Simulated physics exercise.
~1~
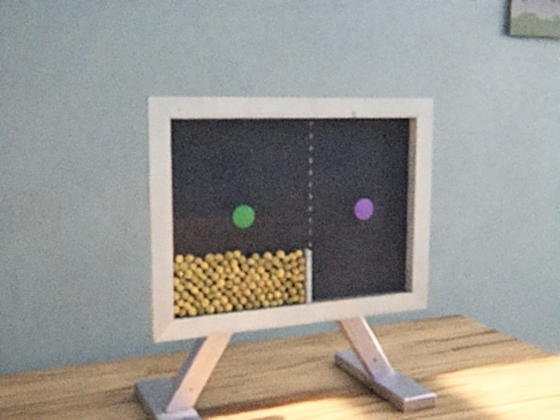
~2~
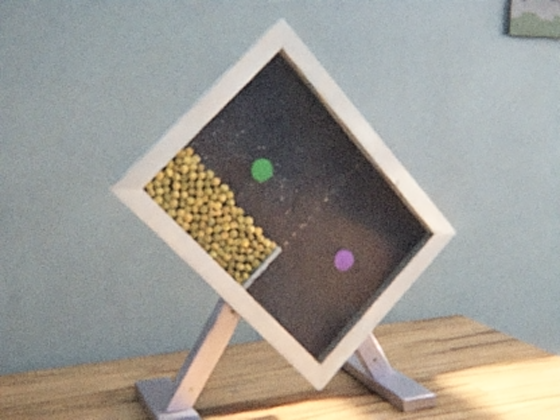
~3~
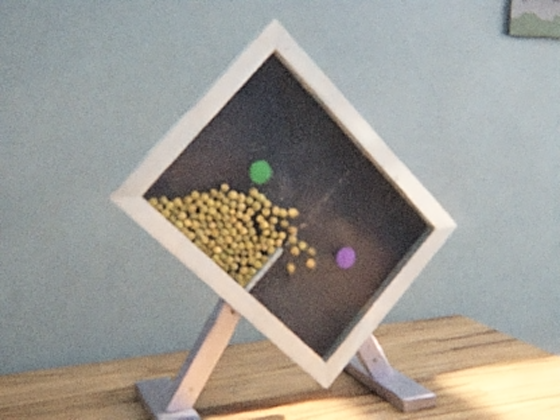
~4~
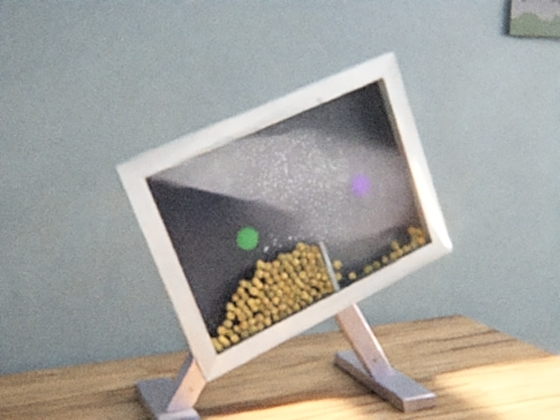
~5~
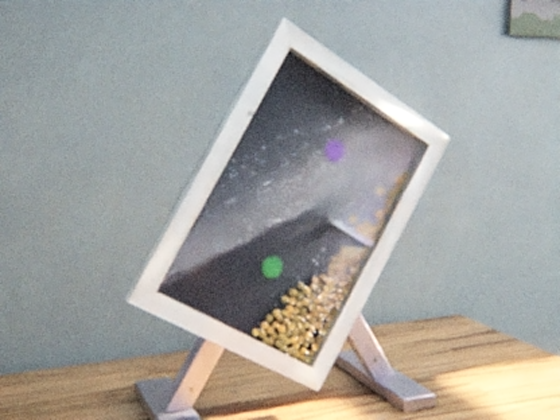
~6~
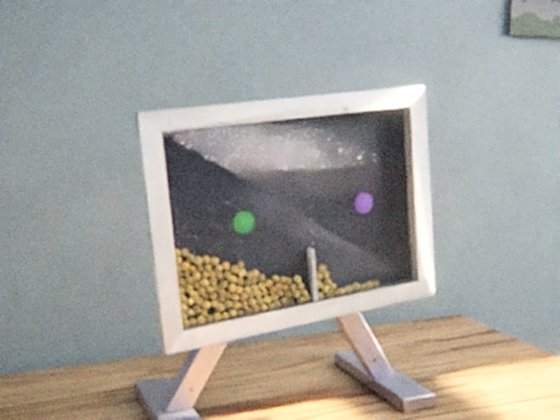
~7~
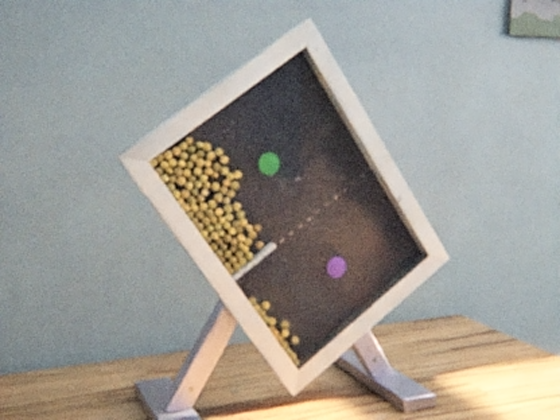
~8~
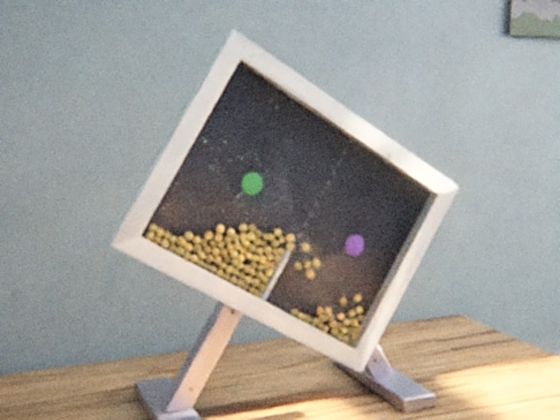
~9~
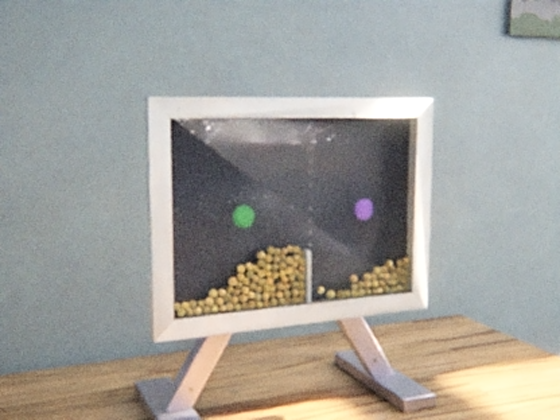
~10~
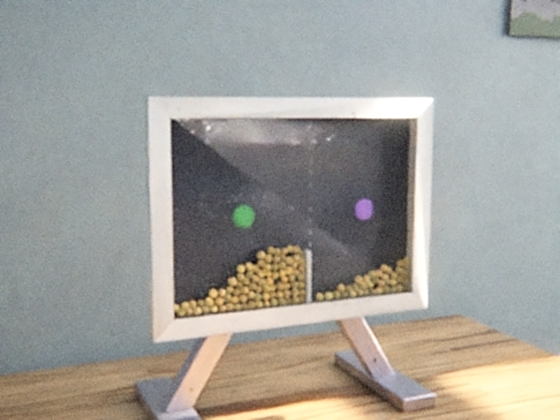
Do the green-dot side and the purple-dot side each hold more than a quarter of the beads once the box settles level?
Yes, both sides end up with more than a quarter of the beads. The larger heap stays on the green-dot side at left, and a smaller one rests on the purple-dot side at right.
